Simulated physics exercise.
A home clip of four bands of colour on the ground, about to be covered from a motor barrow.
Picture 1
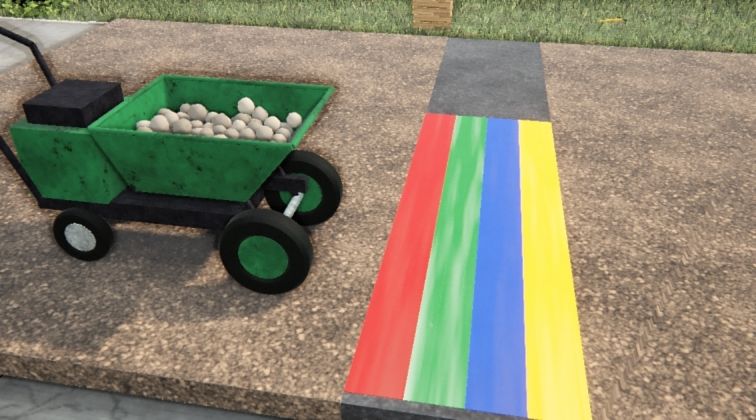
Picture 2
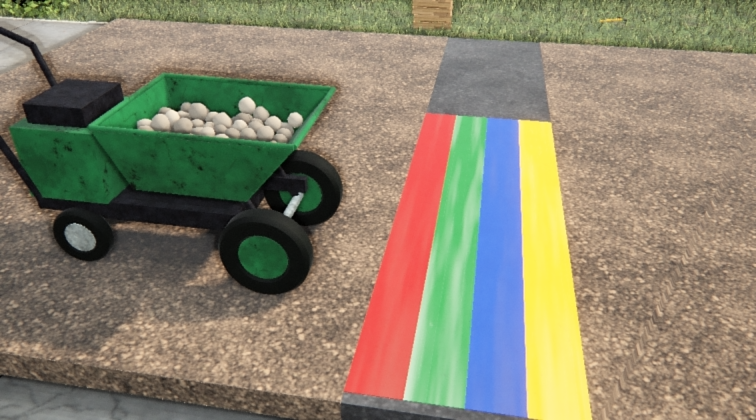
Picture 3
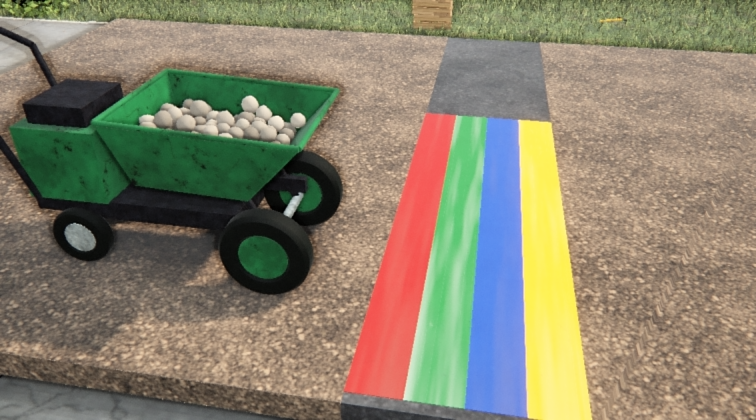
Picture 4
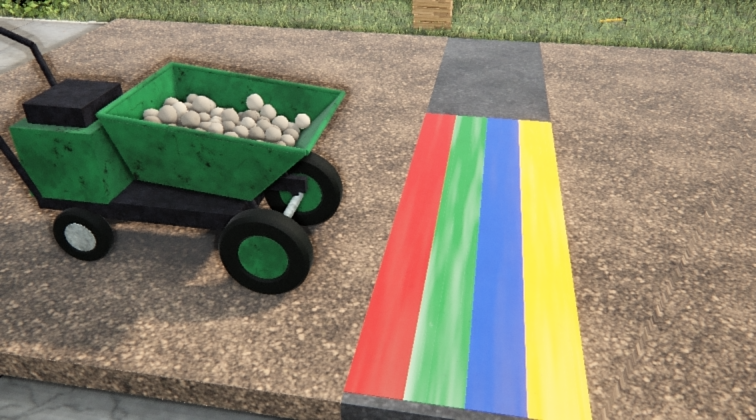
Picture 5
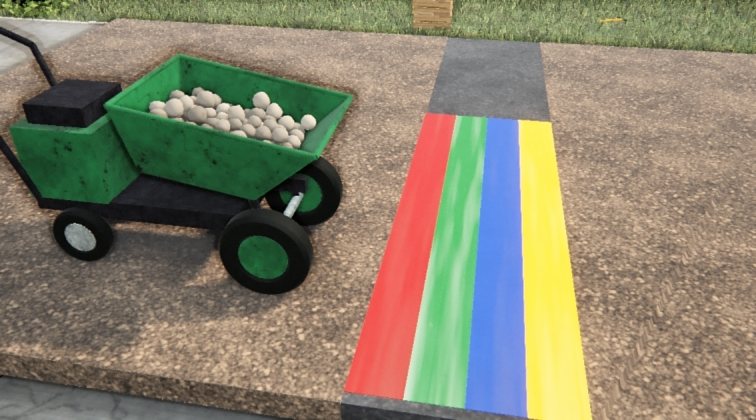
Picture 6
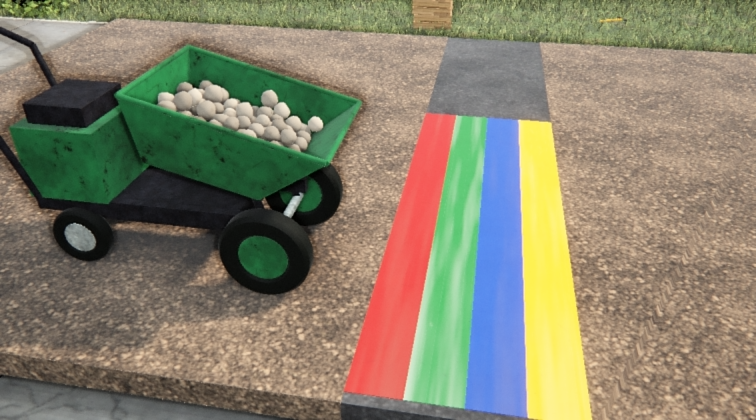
On a pebbly paved strip beside grass, a green motor barrow loaded with pale round stones stands left of four painted bands, red, green, blue and yellow. Its skip starts level, then gradually tilts forward to the right, its back end rising while the stones stay inside and the wheels remain still.
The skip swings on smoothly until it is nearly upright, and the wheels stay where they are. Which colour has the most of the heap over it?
The green one gets the largest share.
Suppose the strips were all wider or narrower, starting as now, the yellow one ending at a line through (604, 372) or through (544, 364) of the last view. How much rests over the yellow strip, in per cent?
First some 10, then 20 per cent.
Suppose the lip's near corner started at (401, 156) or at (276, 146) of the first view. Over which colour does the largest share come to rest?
First yellow, then green.
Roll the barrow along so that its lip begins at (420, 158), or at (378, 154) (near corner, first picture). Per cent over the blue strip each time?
Roughly 10 per cent, and 30 per cent.
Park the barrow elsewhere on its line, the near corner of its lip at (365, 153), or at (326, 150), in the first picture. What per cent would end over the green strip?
In turn 10 and 30 in a hundred.
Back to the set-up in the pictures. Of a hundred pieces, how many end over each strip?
Red strip near 20; green strip near 35; blue strip near 25; yellow strip near 15.
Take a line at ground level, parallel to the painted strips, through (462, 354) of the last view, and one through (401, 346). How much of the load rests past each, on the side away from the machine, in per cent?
First some 50, then 90 per cent.
Soon, skip tipped steeply; all in the skip.
A while on, skip tipped right over; nearly all in the skip; a small part over the red strip; a small part over the green strip.
Towards the end, skip tipped right over; a small part in the skip; a small part over the red strip; about a third over the green strip; about a quarter over the blue strip; a small part over the yellow strip; a stray few off the paint.
Finally, skip tipped right over; about a quarter over the red strip; about a third over the green strip; about a quarter over the blue strip; a small part over the yellow strip; a small part off the paint.
